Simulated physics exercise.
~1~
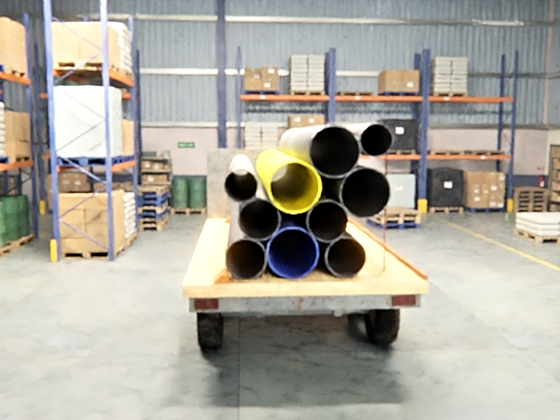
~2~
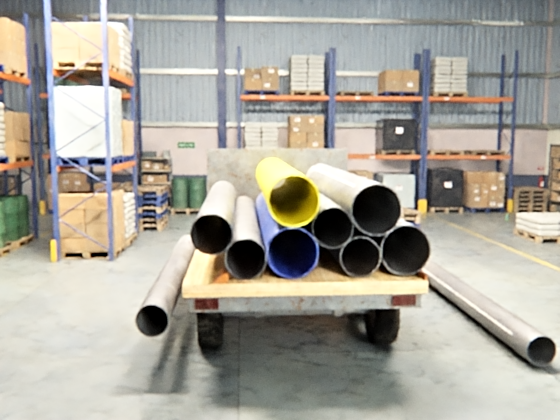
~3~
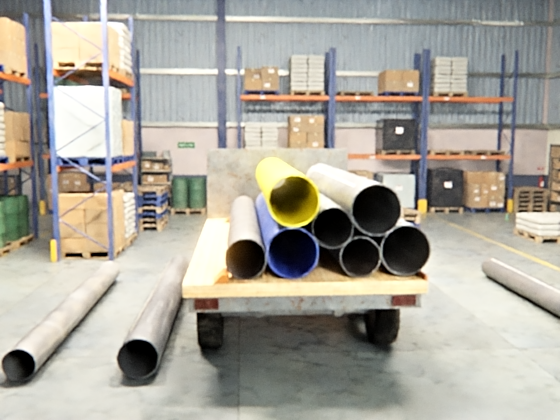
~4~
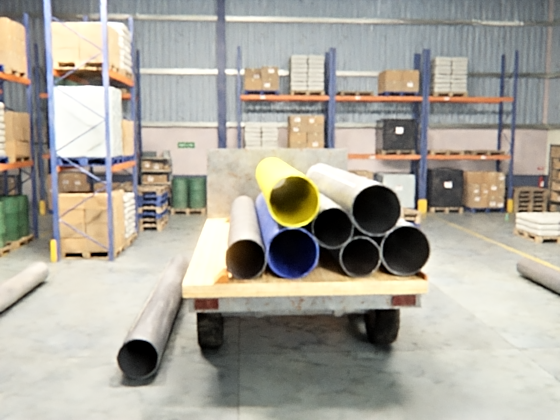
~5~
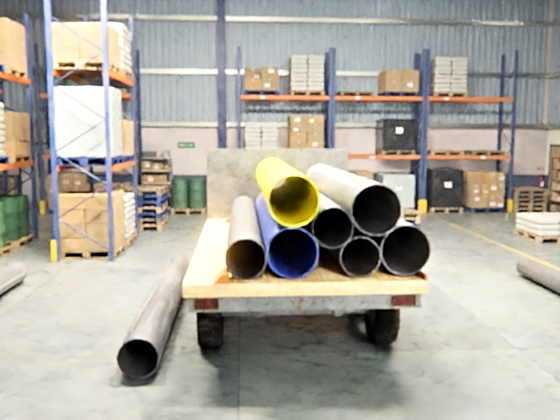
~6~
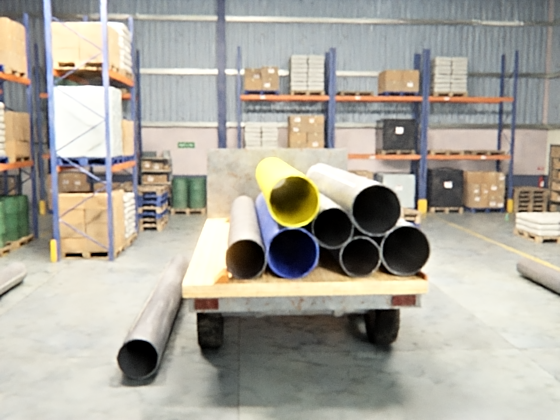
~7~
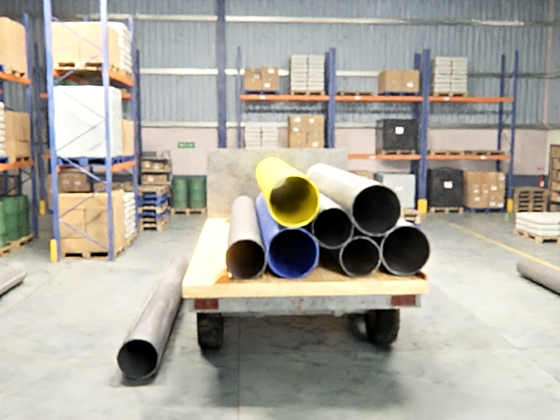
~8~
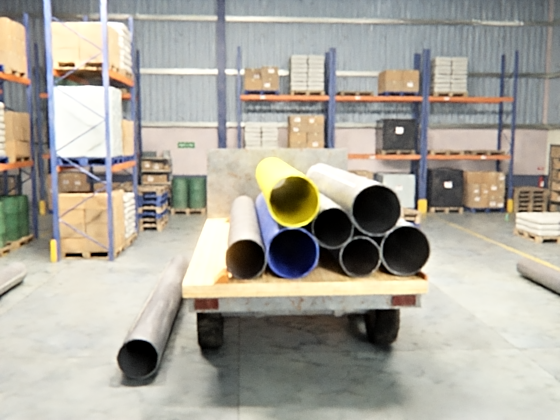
The clip opens on a flat trailer parked in a warehouse, its tail toward the viewer, with a tall stack of dark pipes, one yellow and one blue, seen end-on. The stack collapses and spreads across the deck, the yellow pipe settling a little lower while one pipe drops off the right side and another spills over the left edge. A further pipe follows on the left, leaving two on the floor there. The outer left pipe and the right one roll farther away, then everything stops, with yellow resting atop the remaining pipes and blue on the deck.
